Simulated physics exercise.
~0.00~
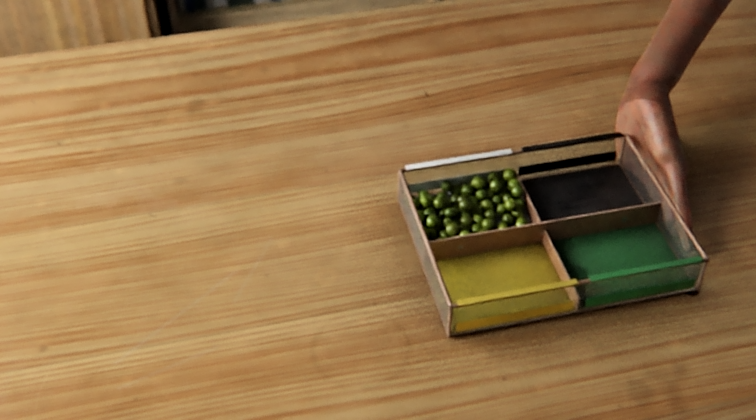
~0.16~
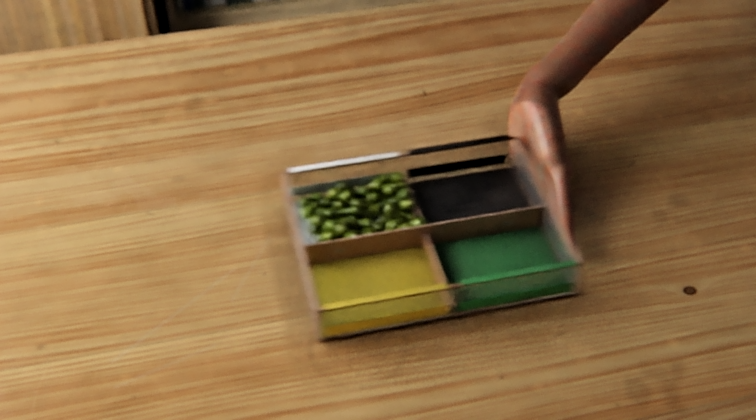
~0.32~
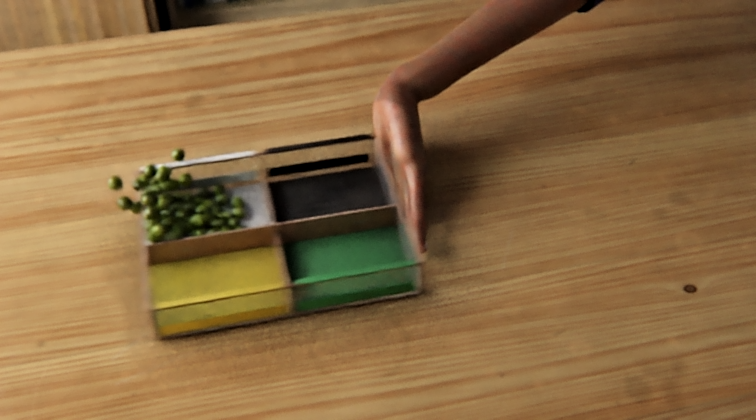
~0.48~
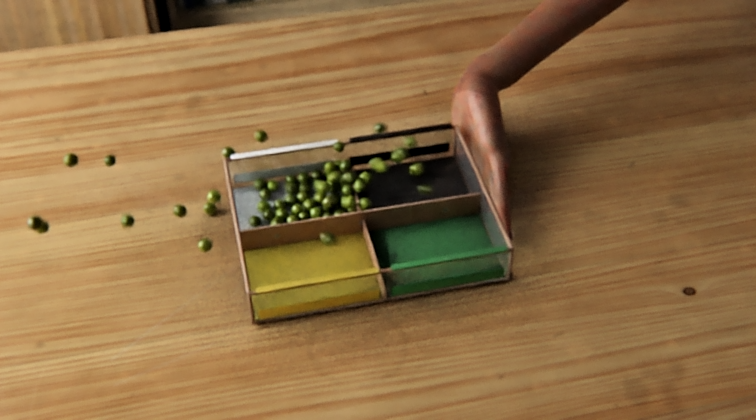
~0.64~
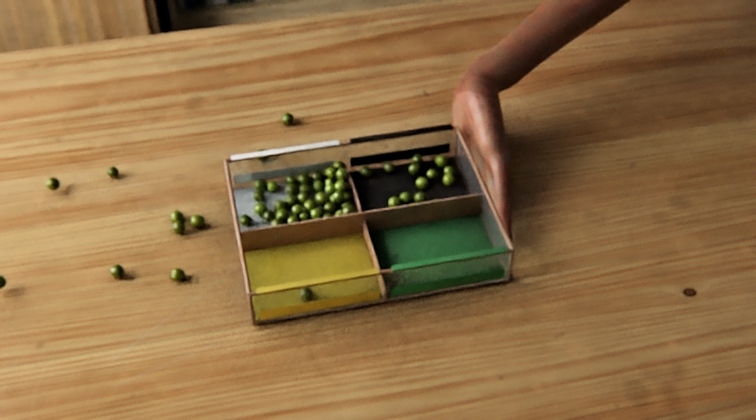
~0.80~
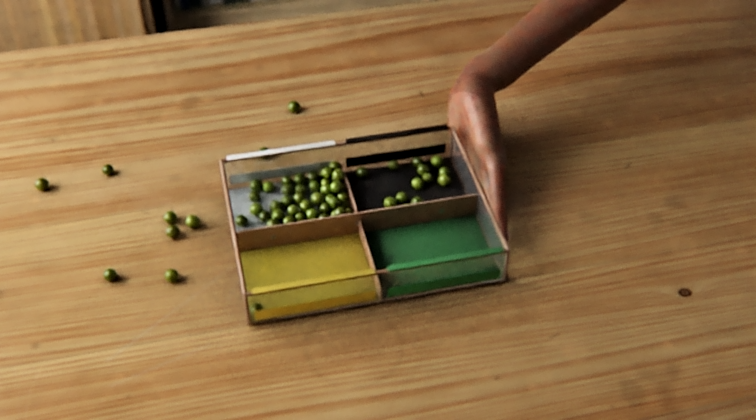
The clip opens on a wooden table, where a hand holds the right side of a clear-walled tray divided into four compartments, with small green olives filling the white one at the back left. The hand moves the tray quickly to the left, and the olives stay in their compartment at first. As the tray reaches its leftmost point, the olives surge up over the left edge. The hand then shifts it partway back right, and olives scatter across the table and into the black compartment. It ends with the tray still, most olives in the white section, some in the black, and several lying on the wood.
